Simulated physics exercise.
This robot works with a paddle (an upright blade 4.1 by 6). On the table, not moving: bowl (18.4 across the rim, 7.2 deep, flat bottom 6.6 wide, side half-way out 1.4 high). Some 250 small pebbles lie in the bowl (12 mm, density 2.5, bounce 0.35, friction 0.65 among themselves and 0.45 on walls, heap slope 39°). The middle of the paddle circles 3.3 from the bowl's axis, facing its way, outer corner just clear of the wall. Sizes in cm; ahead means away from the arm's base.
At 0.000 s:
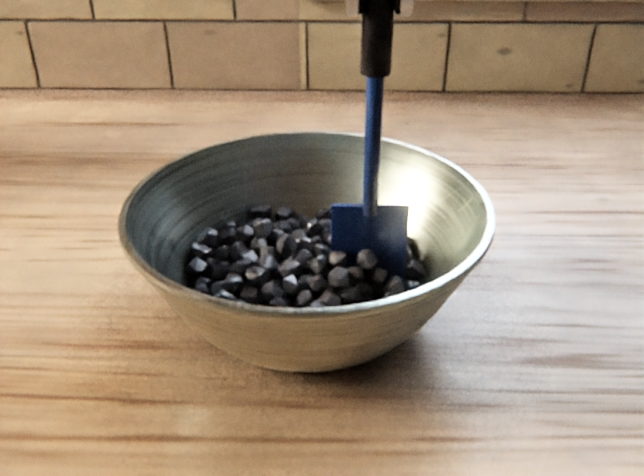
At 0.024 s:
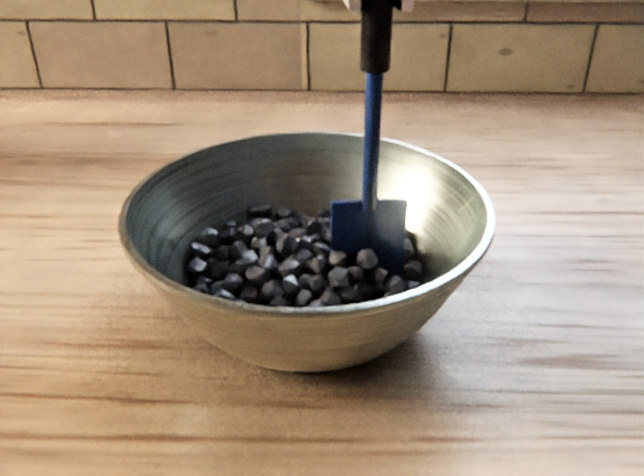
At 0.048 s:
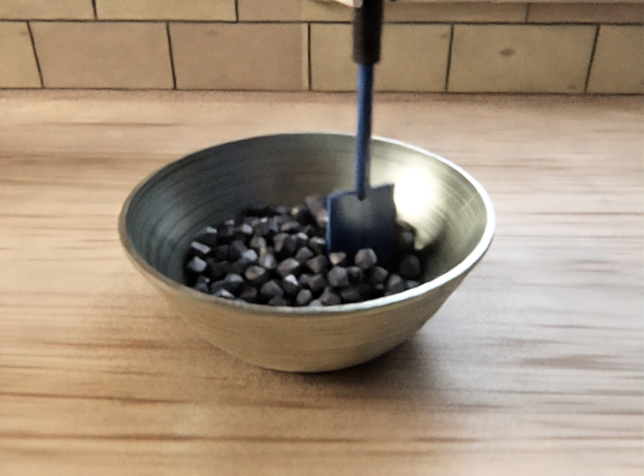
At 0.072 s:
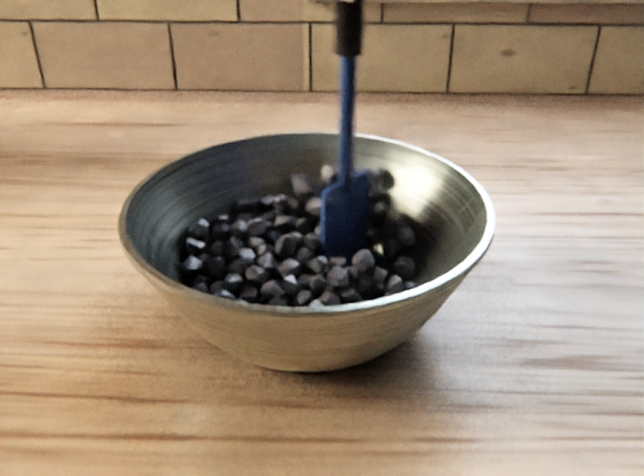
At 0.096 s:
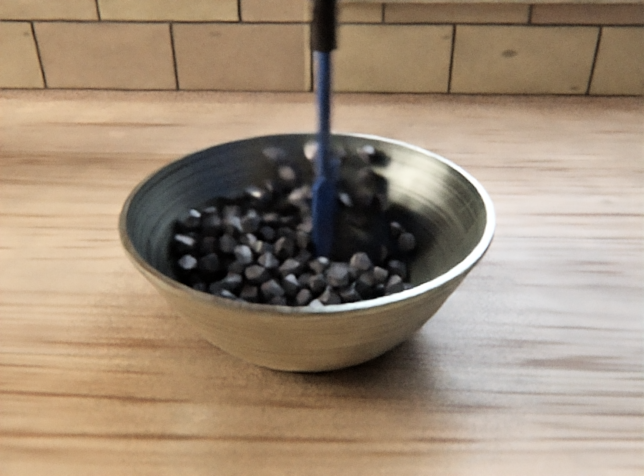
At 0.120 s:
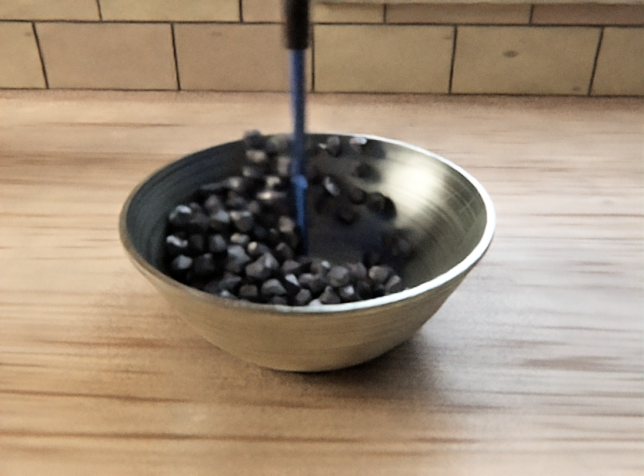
A blue paddle sweeping through dark pebbles in a metal bowl, moving leftward and pushing some up toward the far wall.
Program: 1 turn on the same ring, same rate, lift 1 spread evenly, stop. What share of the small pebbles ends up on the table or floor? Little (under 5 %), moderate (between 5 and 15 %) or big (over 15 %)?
Share on the table or floor: Moderate (between 5 and 15 %).
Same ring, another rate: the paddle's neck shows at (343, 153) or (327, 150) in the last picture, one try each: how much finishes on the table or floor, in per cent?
About 0 and 0 per cent.
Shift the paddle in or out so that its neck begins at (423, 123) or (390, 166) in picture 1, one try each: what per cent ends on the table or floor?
About 0 and 15 per cent.
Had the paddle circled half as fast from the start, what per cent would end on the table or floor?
In that case some 0 per cent.
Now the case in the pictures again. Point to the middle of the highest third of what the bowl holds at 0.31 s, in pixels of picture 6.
At about (351, 289).
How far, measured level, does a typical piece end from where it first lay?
Roughly 7 cm.
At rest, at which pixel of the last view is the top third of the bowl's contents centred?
Near (375, 257).
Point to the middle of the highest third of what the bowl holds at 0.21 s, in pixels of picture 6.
Near (191, 247).
After 0.21 s, 196° round, highest piece 10 above the table; 244 in the bowl, 3 in flight or on the tool.
After 0.31 s, 292° round, highest piece 9 above the table; 235 in the bowl, 1 on the table or floor, 11 in flight or on the tool.
After 0.56 s, 0° round, highest piece 6 above the table; 227 in the bowl, 20 on the table or floor.
After 1.26 s, 0° round, highest piece 6 above the table; 227 in the bowl, 20 on the table or floor.
At rest, 227 in the bowl, 20 on the table or floor. That is 8 % on the table or floor.
